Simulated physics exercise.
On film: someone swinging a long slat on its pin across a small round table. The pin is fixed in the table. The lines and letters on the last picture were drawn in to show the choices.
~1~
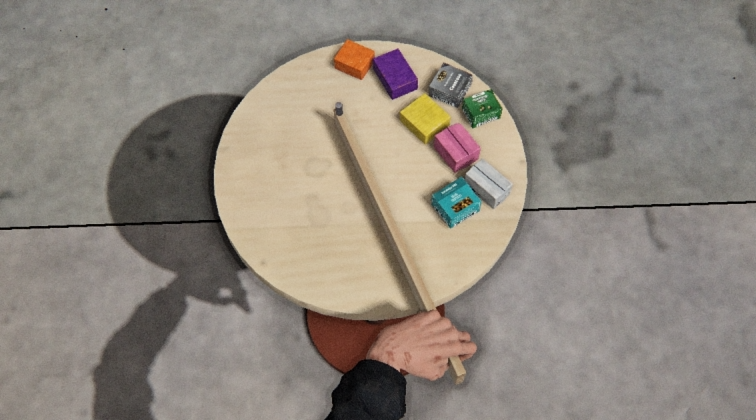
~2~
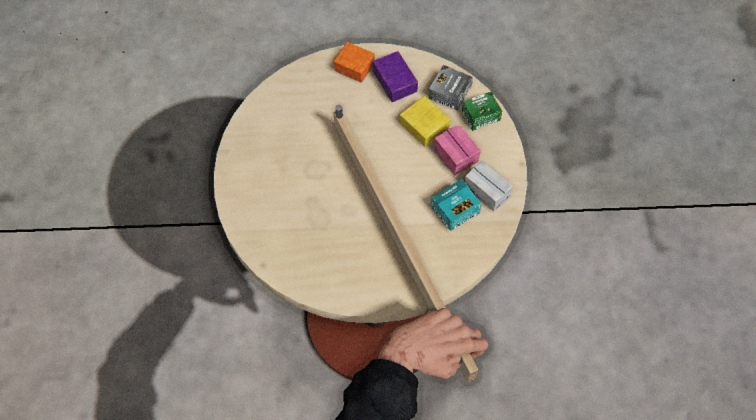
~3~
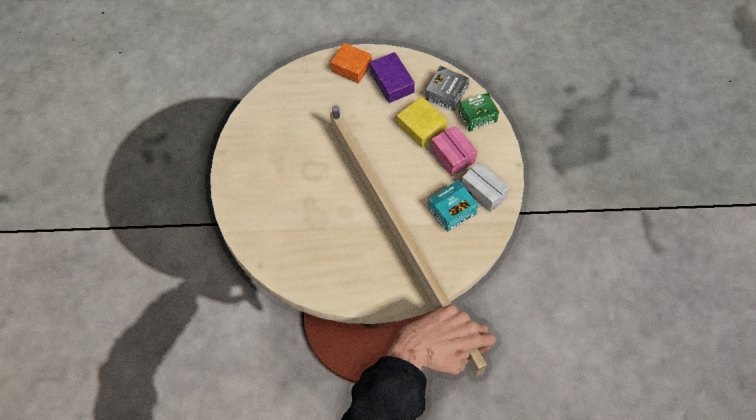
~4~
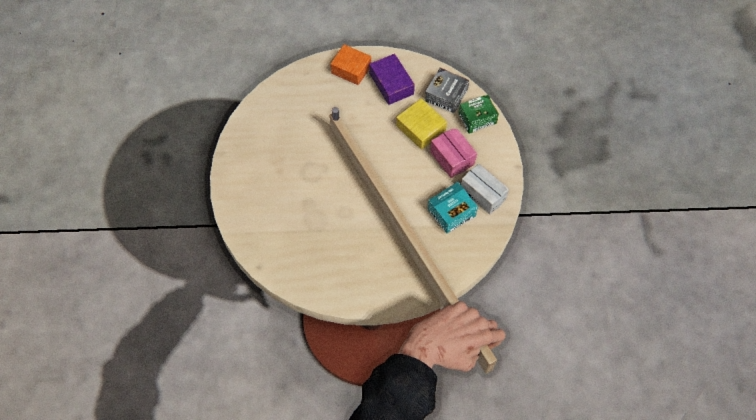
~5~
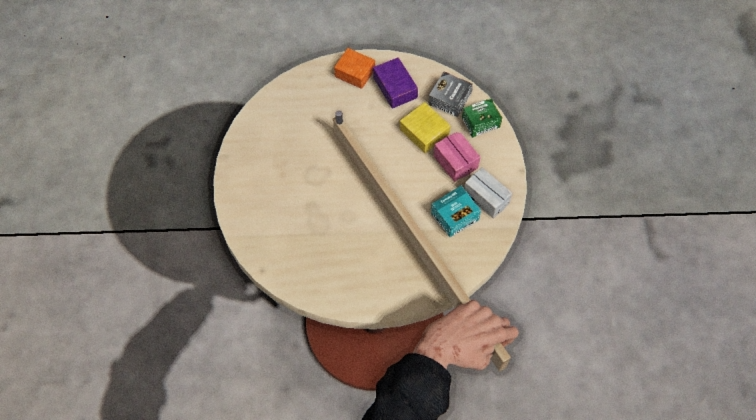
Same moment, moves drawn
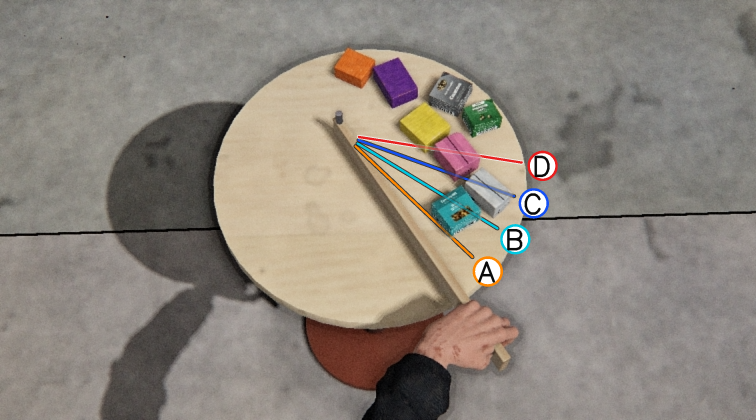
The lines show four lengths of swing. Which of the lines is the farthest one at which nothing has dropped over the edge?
C is the last safe line.
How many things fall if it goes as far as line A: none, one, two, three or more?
In all, none.
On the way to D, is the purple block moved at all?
No.
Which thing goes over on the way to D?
The white box goes over.
On the marked copy, A at (412, 200); B at (426, 185); C at (435, 168); D at (439, 150).
Following C. Soon after the start, arm (409, 180); turquoise box (460, 205); green box (482, 118).
Later, arm (423, 164); white box (503, 162); turquoise box (476, 179).
In the end, arm (428, 153); white box (510, 144); turquoise box (485, 163); nothing has fallen.
As for the rest, A is safe but short; B is safe but short; D drops the white box.
